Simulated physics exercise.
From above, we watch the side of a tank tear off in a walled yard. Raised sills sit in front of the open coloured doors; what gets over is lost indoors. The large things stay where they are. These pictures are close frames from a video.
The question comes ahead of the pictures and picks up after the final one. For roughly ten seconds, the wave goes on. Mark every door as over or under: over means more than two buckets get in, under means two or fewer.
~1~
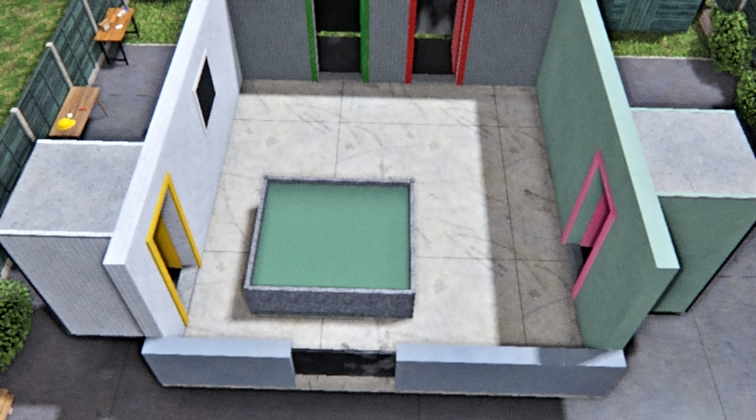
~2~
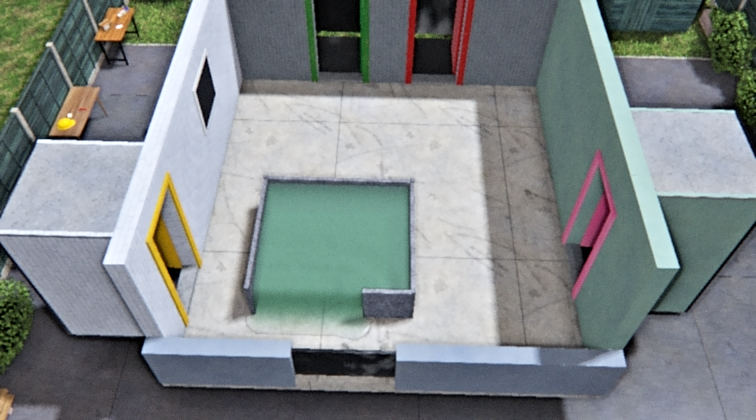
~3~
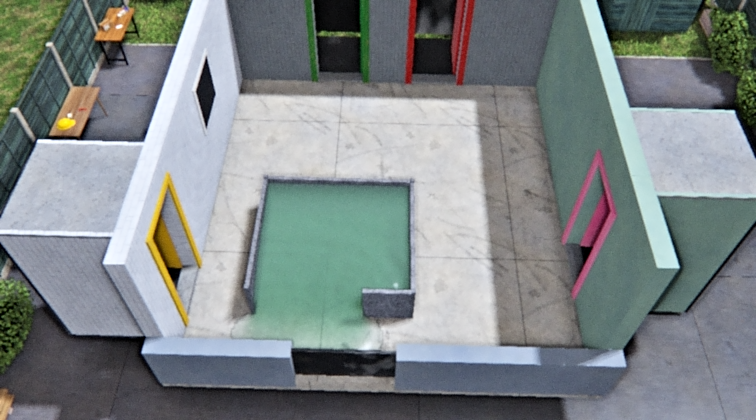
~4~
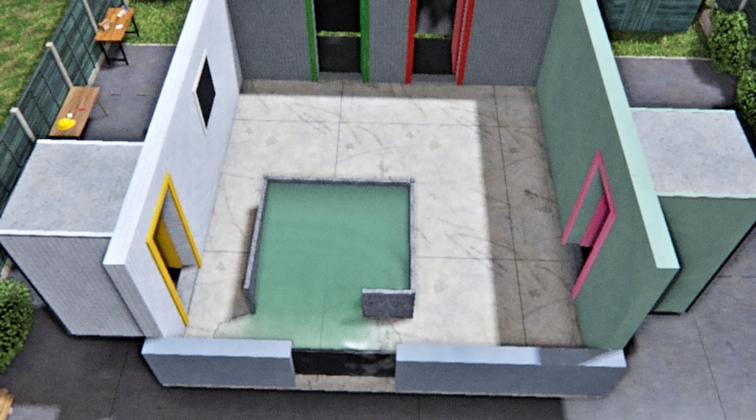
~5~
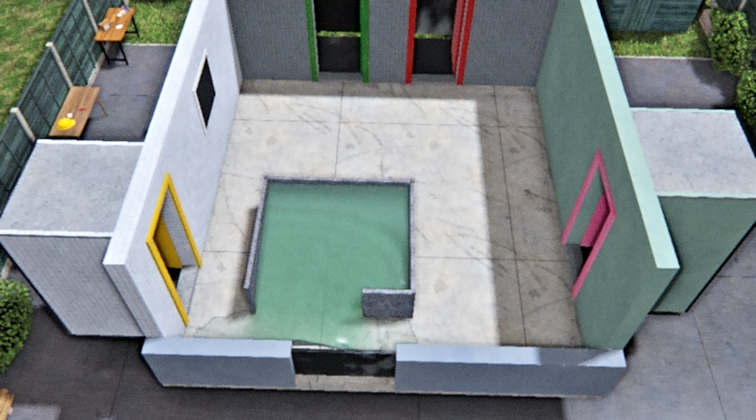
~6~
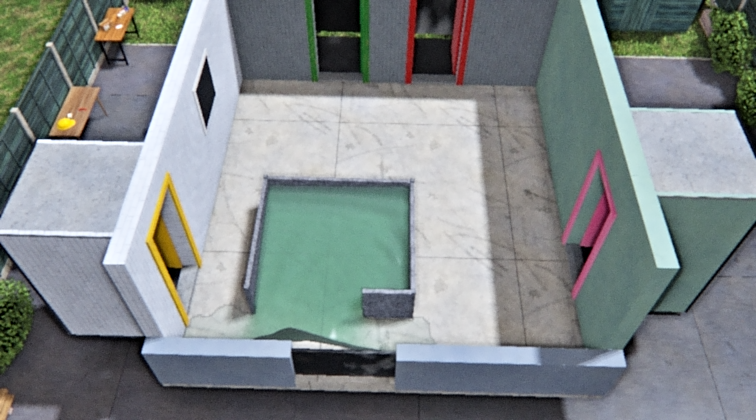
Green door - over; pink door - over; yellow door - over; red door - over.
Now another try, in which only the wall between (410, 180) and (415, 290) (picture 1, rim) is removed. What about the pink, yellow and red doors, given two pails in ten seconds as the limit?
The pink exceeds the limit, the yellow remains below, the red exceeds the limit.
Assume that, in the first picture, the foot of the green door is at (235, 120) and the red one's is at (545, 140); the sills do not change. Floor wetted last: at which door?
Answer: The red door.
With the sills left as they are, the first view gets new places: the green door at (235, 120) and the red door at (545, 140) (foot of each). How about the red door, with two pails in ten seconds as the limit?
Answer: Red is flooded.
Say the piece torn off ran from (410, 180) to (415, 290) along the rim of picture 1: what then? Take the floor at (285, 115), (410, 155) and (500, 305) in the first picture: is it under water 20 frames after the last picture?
So: Spared, then spared, then wetted.
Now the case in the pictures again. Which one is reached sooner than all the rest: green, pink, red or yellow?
That would be the one in yellow.
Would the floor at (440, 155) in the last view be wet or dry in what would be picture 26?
That spot would be not wet.
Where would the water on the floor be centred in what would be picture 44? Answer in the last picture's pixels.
Centre point: Around (364, 230).
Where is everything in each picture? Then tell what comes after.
Still water in the open tank at (335, 234), in the first picture.
Water pours out at (308, 304) and has run to (365, 328), in the second picture.
Water pours out at (308, 306) and has run to a hidden place, in the third picture.
The front is at a hidden place, out from the gap at (308, 306), in the fourth picture.
The front is at a hidden place, out from the gap at (309, 307), in the fifth picture.
The front is at a hidden place, out from the gap at (308, 306), in the sixth picture.
A moment on, water covers 20 % of the floor; the green door not reached, the pink door not reached, the yellow door under two buckets in, the red door not reached.
Next, water covers 35 % of the floor; the green door not reached, the pink door under two buckets in, the yellow door over two buckets in, the red door not reached.
Then, water covers 55 % of the floor; the green door wet at the sill, nothing in, the pink door over two buckets in, the yellow door far over two buckets in, the red door not reached.
Later, water covers 90 % of the floor; the green door over two buckets in, the pink door far over two buckets in, the yellow door far over two buckets in, the red door under two buckets in.
In the end, water covers 100 % of the floor; the green door over two buckets in, the pink door far over two buckets in, the yellow door far over two buckets in, the red door over two buckets in.
